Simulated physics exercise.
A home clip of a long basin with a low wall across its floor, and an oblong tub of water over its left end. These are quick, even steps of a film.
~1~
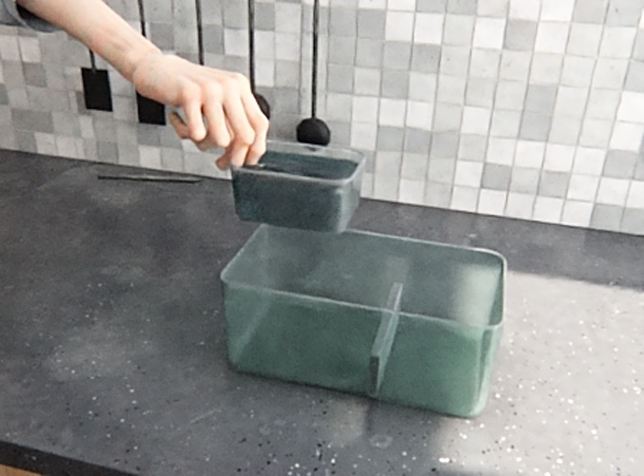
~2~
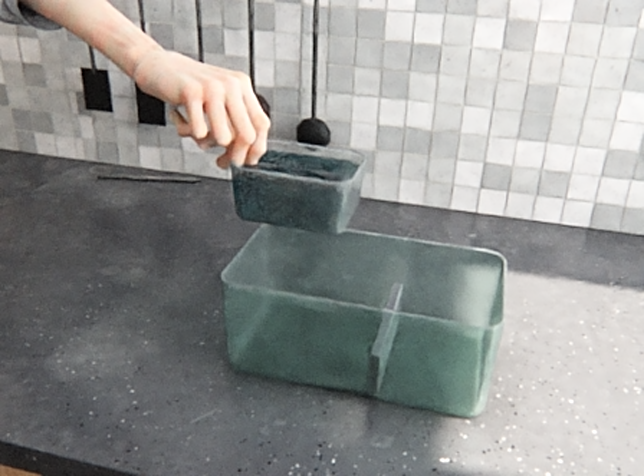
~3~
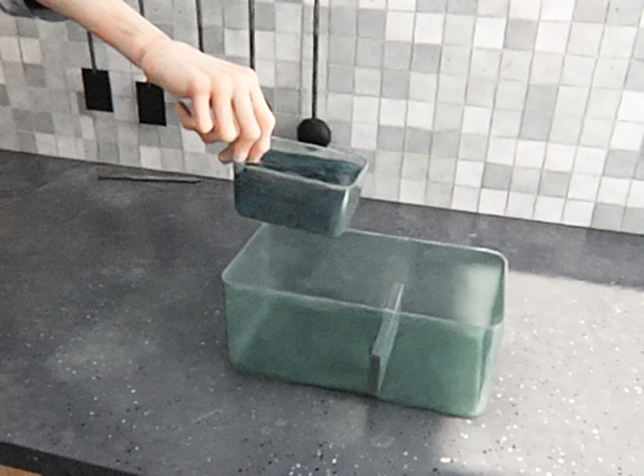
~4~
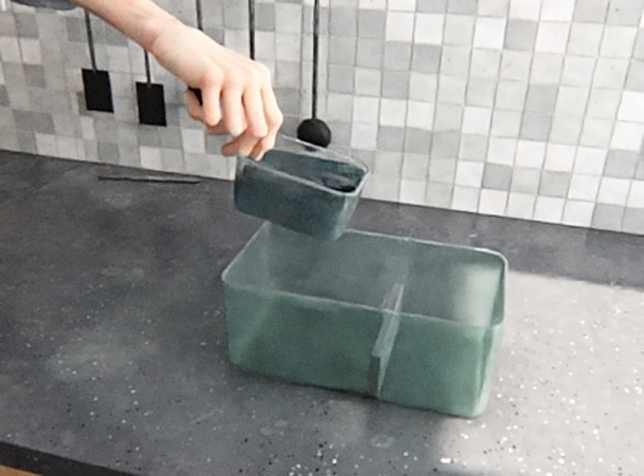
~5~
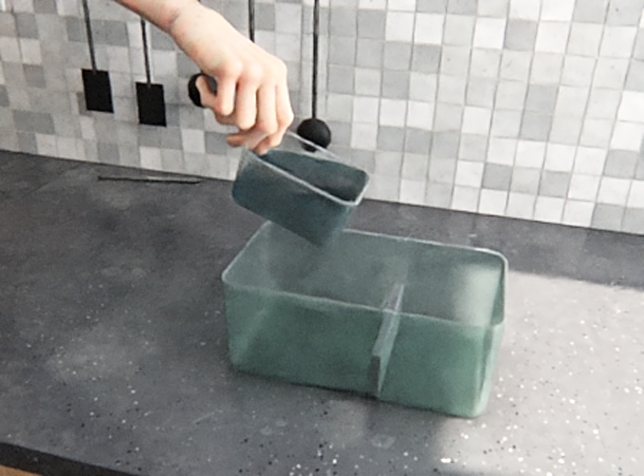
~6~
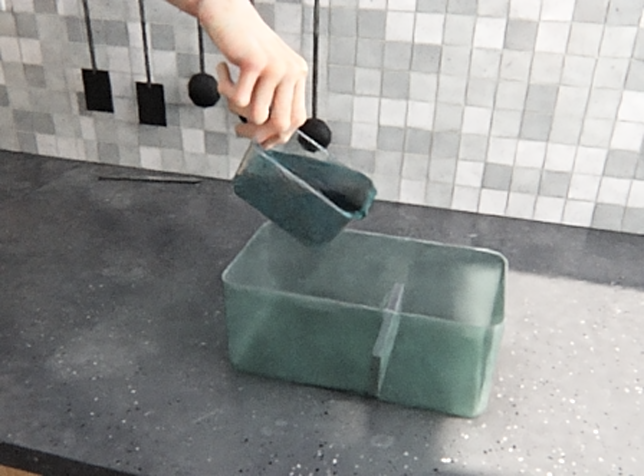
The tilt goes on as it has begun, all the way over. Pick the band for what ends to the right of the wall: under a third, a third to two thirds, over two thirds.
The share right of the wall is between a third and two thirds.
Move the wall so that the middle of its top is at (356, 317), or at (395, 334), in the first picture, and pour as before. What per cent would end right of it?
In turn 80 and 45 in a hundred.
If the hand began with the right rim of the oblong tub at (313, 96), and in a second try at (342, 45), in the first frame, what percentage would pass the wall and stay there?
In turn 5 and 60 in a hundred.
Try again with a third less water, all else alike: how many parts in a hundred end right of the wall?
Some 25 per cent.
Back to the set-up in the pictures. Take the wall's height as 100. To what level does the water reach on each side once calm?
Some 20 per cent left and 30 right.
A moment on, the tilt is 91° and 17 per cent is still to pour, 21 is left of the wall and 40 right of it.
Next, the tilt is 101° and 3 per cent is still to pour, 43 is left of the wall and 50 right of it.
Then the tilt is 101° and 0 per cent is still to pour, 48 is left of the wall and 50 right of it.
Later the tilt is 101° and 0 per cent is still to pour, 48 is left of the wall and 50 right of it.
In the end 48 per cent lies left of the wall, 50 right of it and 2 outside.
